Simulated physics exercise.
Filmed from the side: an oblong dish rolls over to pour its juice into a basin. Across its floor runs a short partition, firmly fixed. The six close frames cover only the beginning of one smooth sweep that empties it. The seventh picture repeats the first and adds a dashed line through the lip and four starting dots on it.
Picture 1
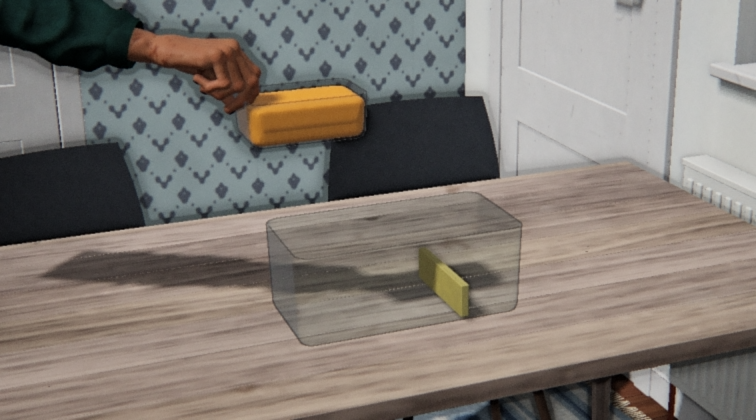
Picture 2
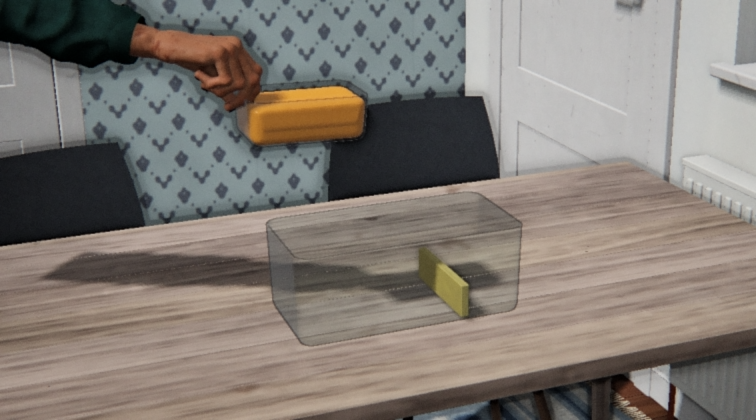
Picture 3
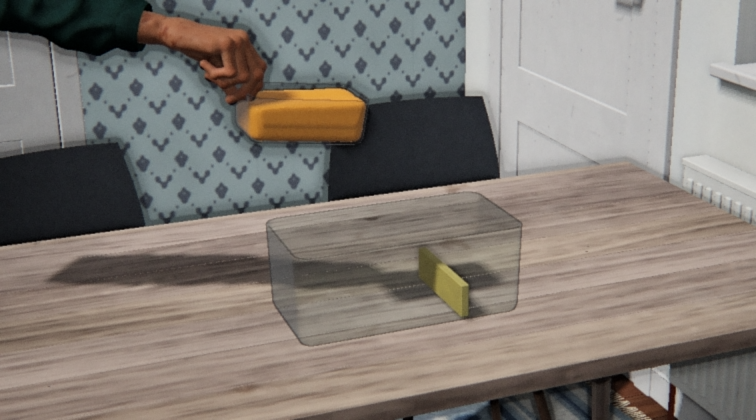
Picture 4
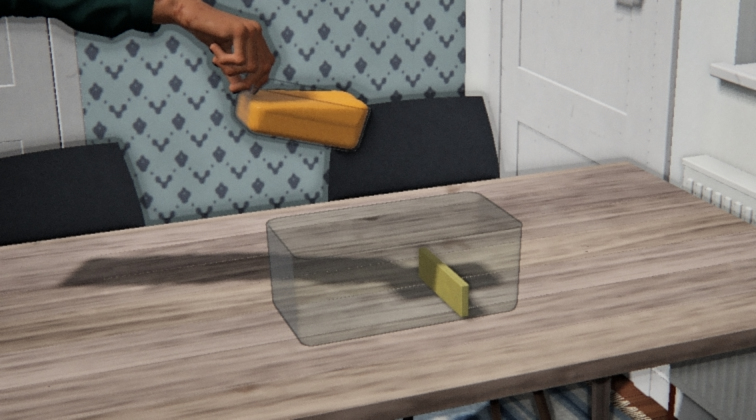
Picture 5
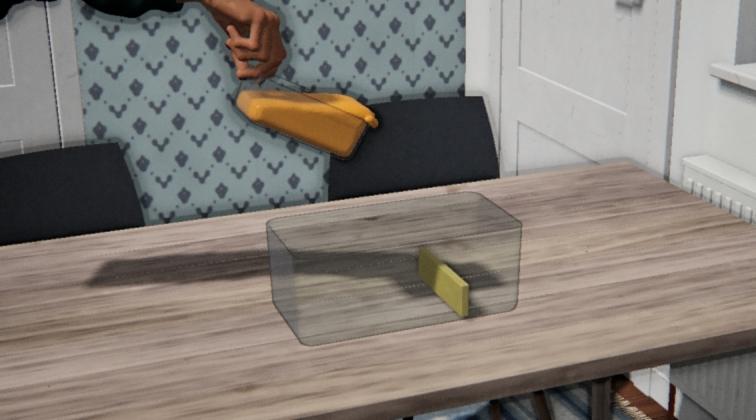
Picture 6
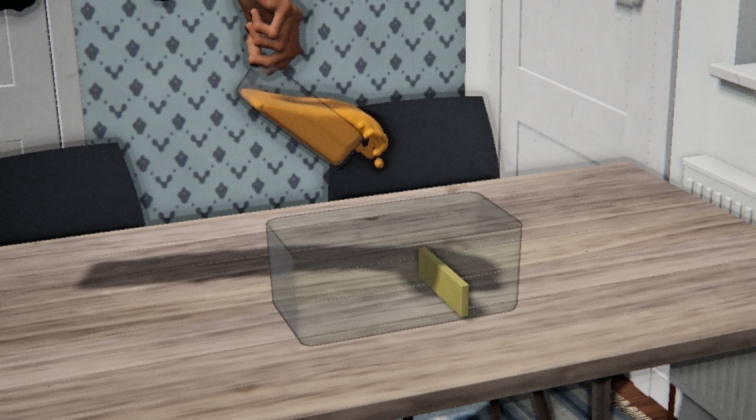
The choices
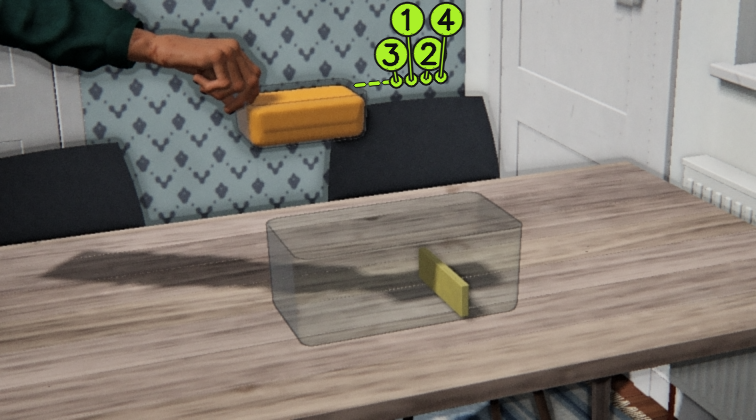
At the start, a hand at the upper left holds an oblong orange dish level above a clear basin with a short yellow partition on a wooden table. The hand shifts right and the dish tilts down to the right, more and more steeply, until orange juice slips over its lower lip.
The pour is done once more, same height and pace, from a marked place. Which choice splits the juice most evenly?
Best: 3.
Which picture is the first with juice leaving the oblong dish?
In picture 4.
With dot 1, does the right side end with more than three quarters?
No.
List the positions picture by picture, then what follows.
Upright, lip at (355, 85); basin from (298, 346) to (516, 307); top of the wall at (443, 266); nothing has left yet.
Upright, lip at (356, 87); nothing has left yet.
Tipped about 7°, lip at (358, 92); nothing has left yet.
Tipped about 16°, lip at (359, 101); juice is over the lip, down to (359, 101).
Tipped about 28°, lip at (359, 113); juice is over the lip, down to (365, 119).
Tipped about 41°, lip at (356, 127); juice is over the lip, down to (368, 162).
On the marked copy, 1 at (411, 79); 2 at (426, 78); 3 at (396, 81); 4 at (440, 76).
If 1 is chosen, about 35 % ends left of the wall and 59 % right of it; 6 % is lost outside.
If 2 is chosen, about 28 % ends left of the wall and 69 % right of it; 3 % is lost outside.
If 3 is chosen, about 51 % ends left of the wall and 46 % right of it; 3 % is lost outside.
If 4 is chosen, about 26 % ends left of the wall and 67 % right of it; 6 % is lost outside.
